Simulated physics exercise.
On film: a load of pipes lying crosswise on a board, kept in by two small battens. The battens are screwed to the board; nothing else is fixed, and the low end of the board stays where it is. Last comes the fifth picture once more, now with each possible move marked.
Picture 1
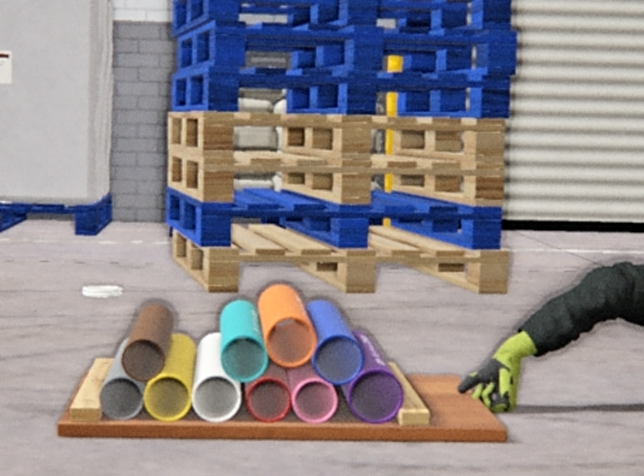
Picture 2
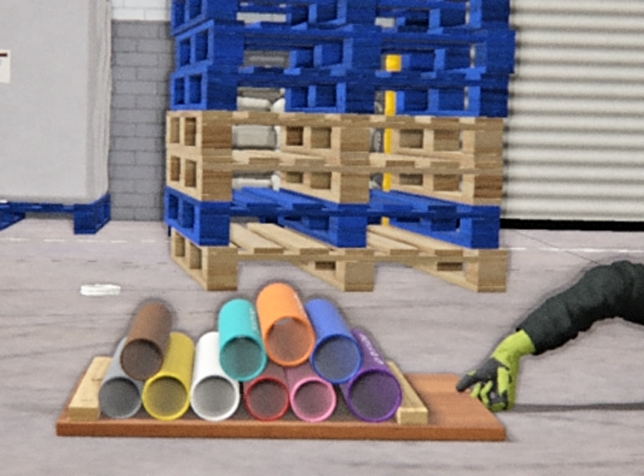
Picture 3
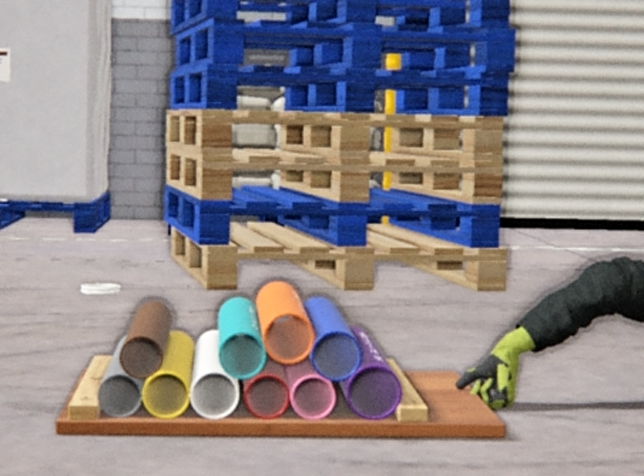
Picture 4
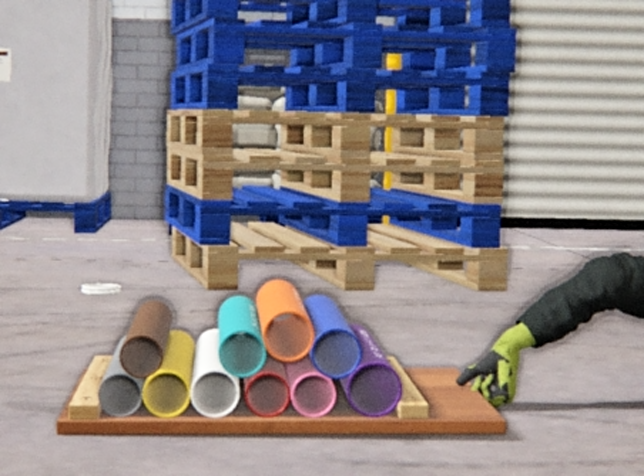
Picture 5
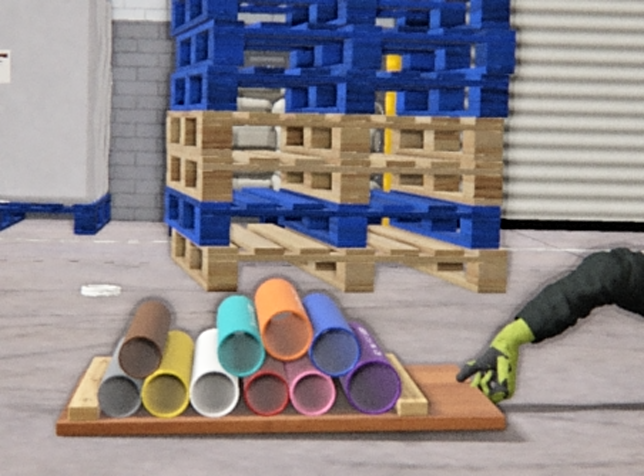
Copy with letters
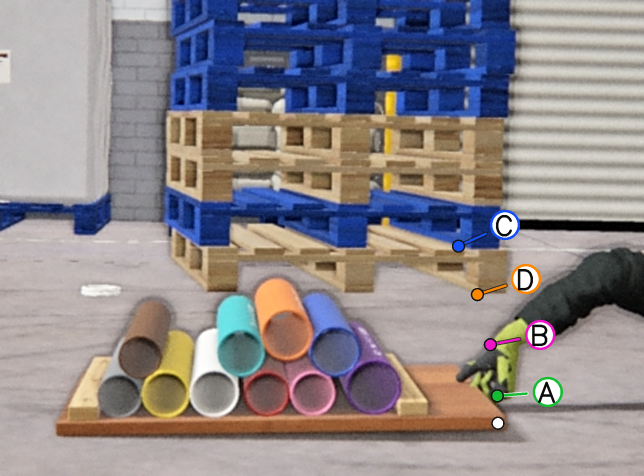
A gloved hand grips the right end of a board carrying stacked, colourful pipes between two small battens and appears to raise that end very slightly, while the pipes keep their arrangement in front of blue and wooden pallets.
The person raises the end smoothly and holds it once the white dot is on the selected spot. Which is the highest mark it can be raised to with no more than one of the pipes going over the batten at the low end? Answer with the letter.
No higher than D.
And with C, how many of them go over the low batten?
With C, four.
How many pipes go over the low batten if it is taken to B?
It comes to none.
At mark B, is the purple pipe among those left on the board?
Yes, with B.
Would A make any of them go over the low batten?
No.
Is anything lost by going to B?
No.
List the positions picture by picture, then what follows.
The first frame shows pink pipe (315, 401); purple pipe (376, 396); turquoise pipe (244, 358).
The second frame shows turquoise pipe (242, 358); blue pipe (337, 358).
The third frame shows board (277, 393); purple pipe (374, 393); blue pipe (336, 356); yellow pipe (166, 395).
The fourth frame shows board (277, 391); grey pipe (121, 395); yellow pipe (167, 394).
The fifth frame shows board (277, 390); grey pipe (120, 396); yellow pipe (166, 394).
On the marked copy, A at (497, 396); B at (490, 344); C at (458, 246); D at (478, 294); the white dot at (498, 423).
Following D. Soon after the start, board at 14°.
Later, board at 19°.
In the end, board at 19°, none over the low batten.
As for the rest, A none over the low batten; B none over the low batten; C four over the low batten (turquoise, blue, orange, brown).
